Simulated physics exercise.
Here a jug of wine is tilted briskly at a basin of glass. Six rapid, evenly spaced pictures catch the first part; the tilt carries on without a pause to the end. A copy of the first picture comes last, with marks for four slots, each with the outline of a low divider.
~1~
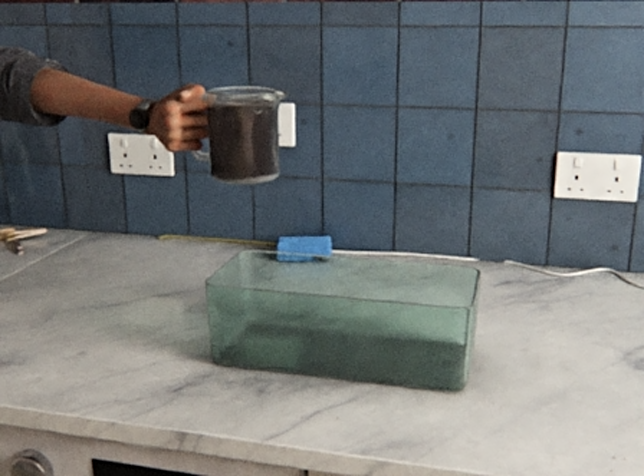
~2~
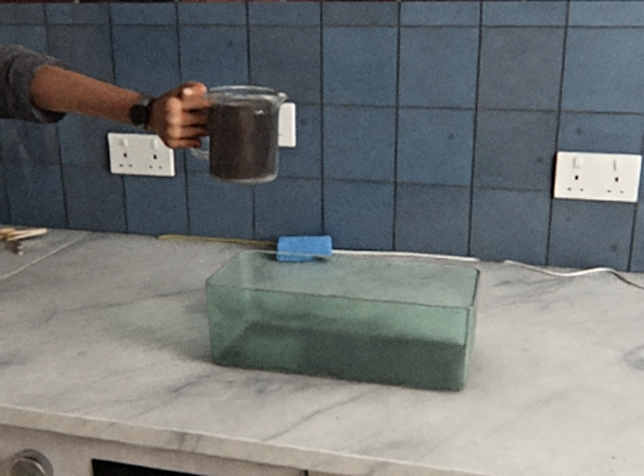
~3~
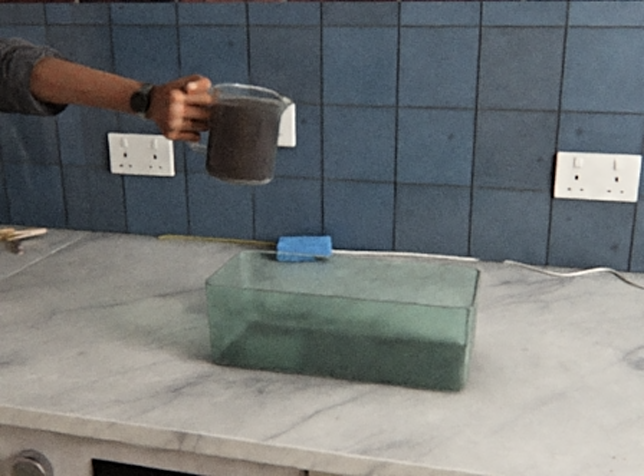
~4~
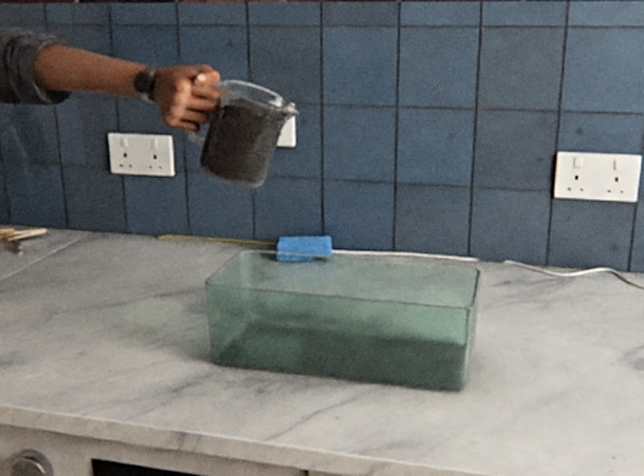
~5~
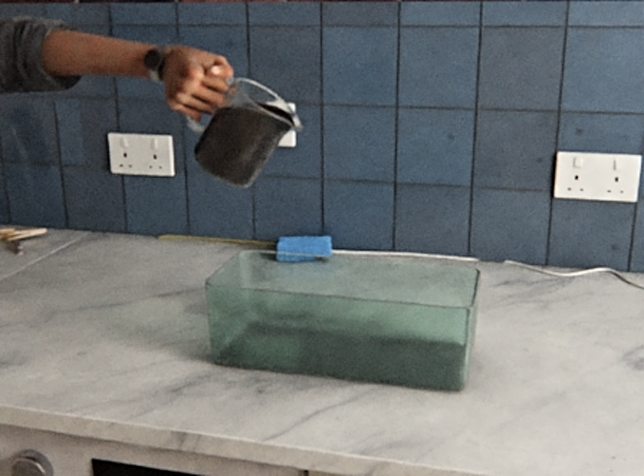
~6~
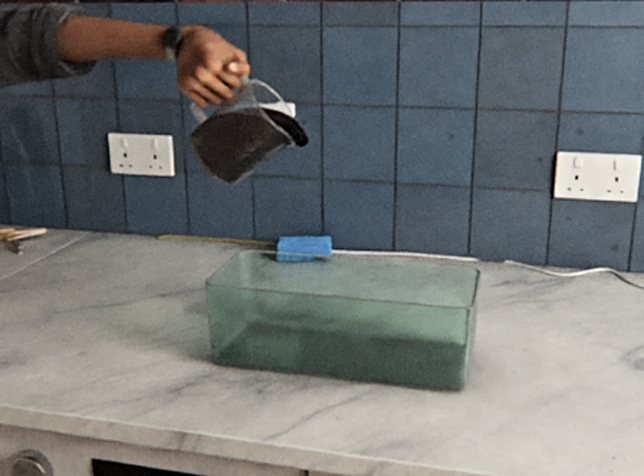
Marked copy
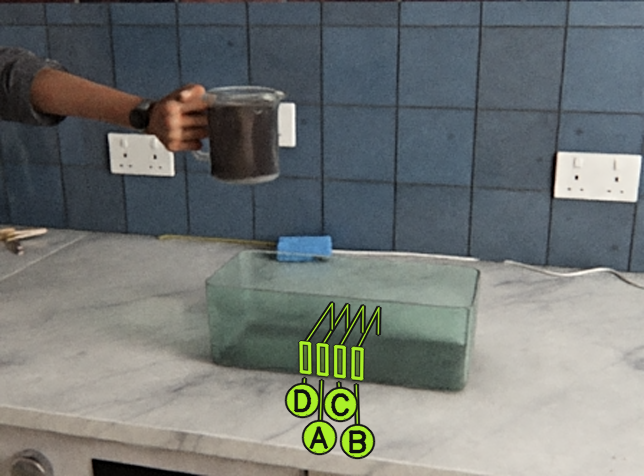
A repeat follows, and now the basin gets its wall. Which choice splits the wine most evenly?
Position A does it best.
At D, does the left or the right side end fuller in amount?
The right side.
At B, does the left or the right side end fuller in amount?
More ends on the left.
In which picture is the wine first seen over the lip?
Picture 6.
On the marked copy, A at (321, 380); B at (356, 384); C at (338, 382); D at (304, 378).
For position A, about 52 % ends left of the wall and 44 % right of it; 4 % is lost outside.
For position B, about 85 % ends left of the wall and 6 % right of it; 10 % is lost outside.
For position C, about 75 % ends left of the wall and 15 % right of it; 10 % is lost outside.
For position D, about 13 % ends left of the wall and 83 % right of it; 4 % is lost outside.
